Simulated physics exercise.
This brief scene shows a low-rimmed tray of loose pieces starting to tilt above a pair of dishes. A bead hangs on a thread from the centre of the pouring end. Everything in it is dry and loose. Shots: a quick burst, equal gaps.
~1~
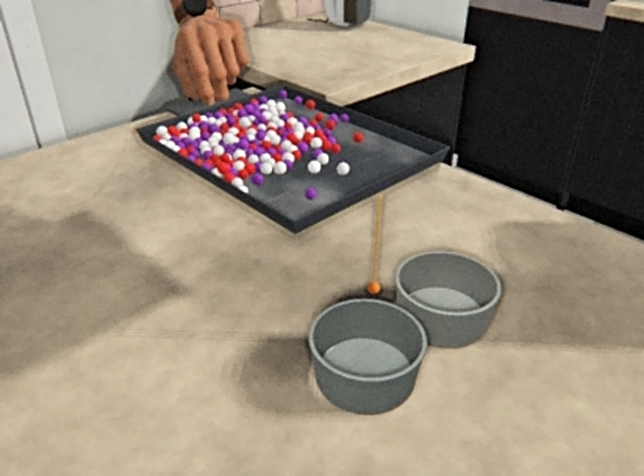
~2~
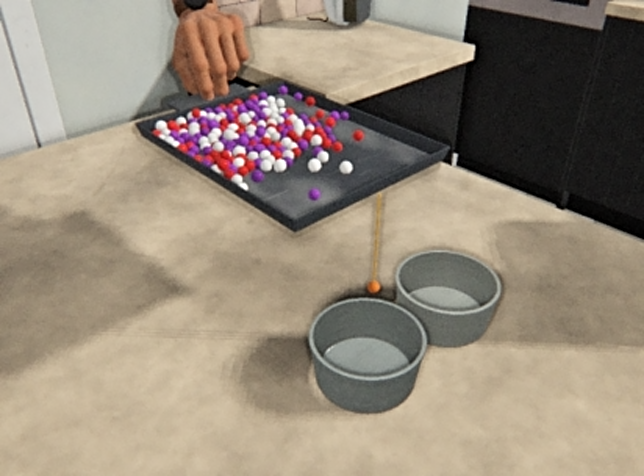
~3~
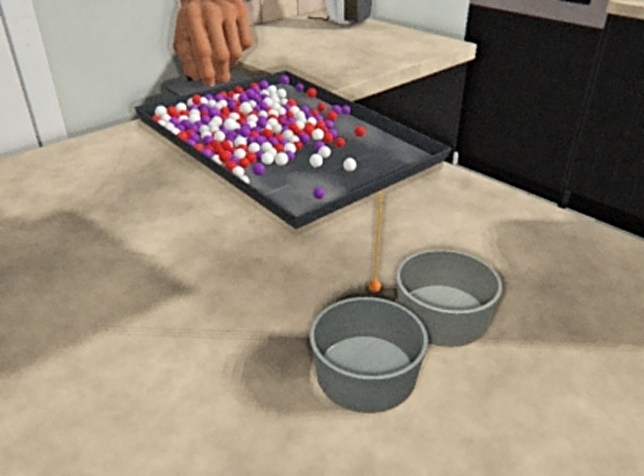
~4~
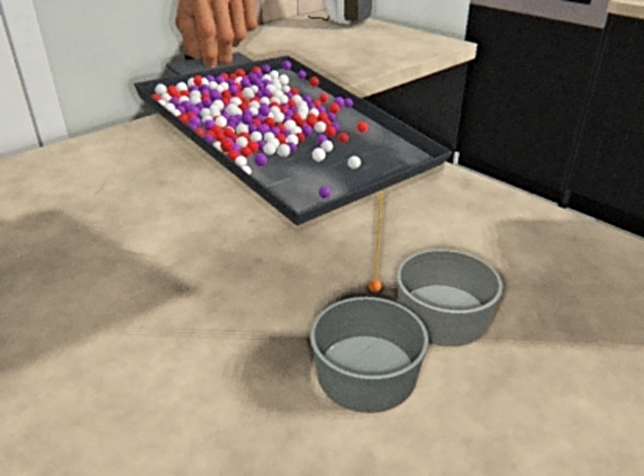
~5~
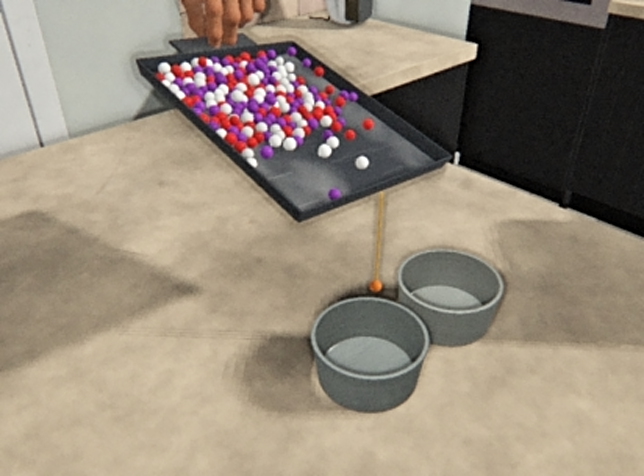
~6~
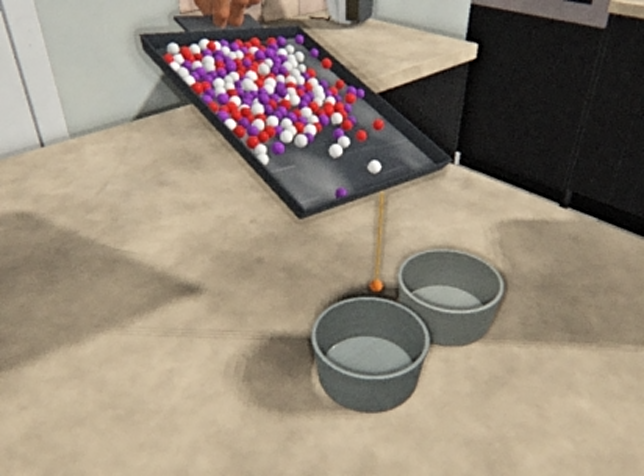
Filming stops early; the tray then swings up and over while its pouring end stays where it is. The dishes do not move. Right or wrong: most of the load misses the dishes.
Wrong, the dishes get over half.
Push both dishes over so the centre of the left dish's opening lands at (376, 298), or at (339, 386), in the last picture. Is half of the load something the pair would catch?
Taking the tries in order: A minor share, followed by a minor share.
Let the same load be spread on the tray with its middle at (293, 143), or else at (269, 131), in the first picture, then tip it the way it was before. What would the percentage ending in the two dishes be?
First case around 90 %, second case around 70 %.
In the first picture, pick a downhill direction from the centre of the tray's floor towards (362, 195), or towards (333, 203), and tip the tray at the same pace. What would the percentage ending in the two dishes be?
In order, some 50 % and some 40 %.
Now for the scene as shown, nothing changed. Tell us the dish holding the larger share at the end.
Result: More in the right side.
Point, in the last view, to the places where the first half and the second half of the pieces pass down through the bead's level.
Near (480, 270) to start, and near (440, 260) afterwards.
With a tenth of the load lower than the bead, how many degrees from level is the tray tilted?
I'd say it is tilted about 60°.
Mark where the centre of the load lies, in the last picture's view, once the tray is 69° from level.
Look close to (450, 261) in the last picture.
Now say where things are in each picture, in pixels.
The first picture shows corners of the pouring end at (295, 218) and (444, 147), level; middle of the load at (250, 140), round plastic beads; left dish at (409, 383); right dish at (487, 320); bead on its thread at (374, 288).
The second picture shows corners of the pouring end at (295, 216) and (444, 147), level; middle of the load at (250, 136).
The third picture shows corners of the pouring end at (297, 214) and (446, 148), tipped barely, lowest at the right corner; middle of the load at (251, 126).
The fourth picture shows corners of the pouring end at (299, 210) and (446, 151), tipped a little, lowest at the right corner; middle of the load at (253, 113).
The fifth picture shows corners of the pouring end at (302, 208) and (447, 155), tipped clearly, lowest at the right corner; middle of the load at (258, 100).
The sixth picture shows corners of the pouring end at (306, 206) and (448, 158), tipped clearly, lowest at the right corner; middle of the load at (268, 90), nearly all on the move; left dish at (412, 381); right dish at (490, 318).
Soon, tray tipped steeply; about a third on the tray; a stray few in the left dish; about a quarter in the right dish; a small part outside both; about a quarter in the air.
A while on, tray tipped past a quarter turn; a small part in the left dish; about two thirds in the right dish; about a third outside both; a stray few in the air.
Towards the end, tray tipped past a quarter turn; a small part in the left dish; about two thirds in the right dish; about a third outside both.
Finally, tray tipped past a quarter turn; a small part in the left dish; about two thirds in the right dish; about a third outside both.
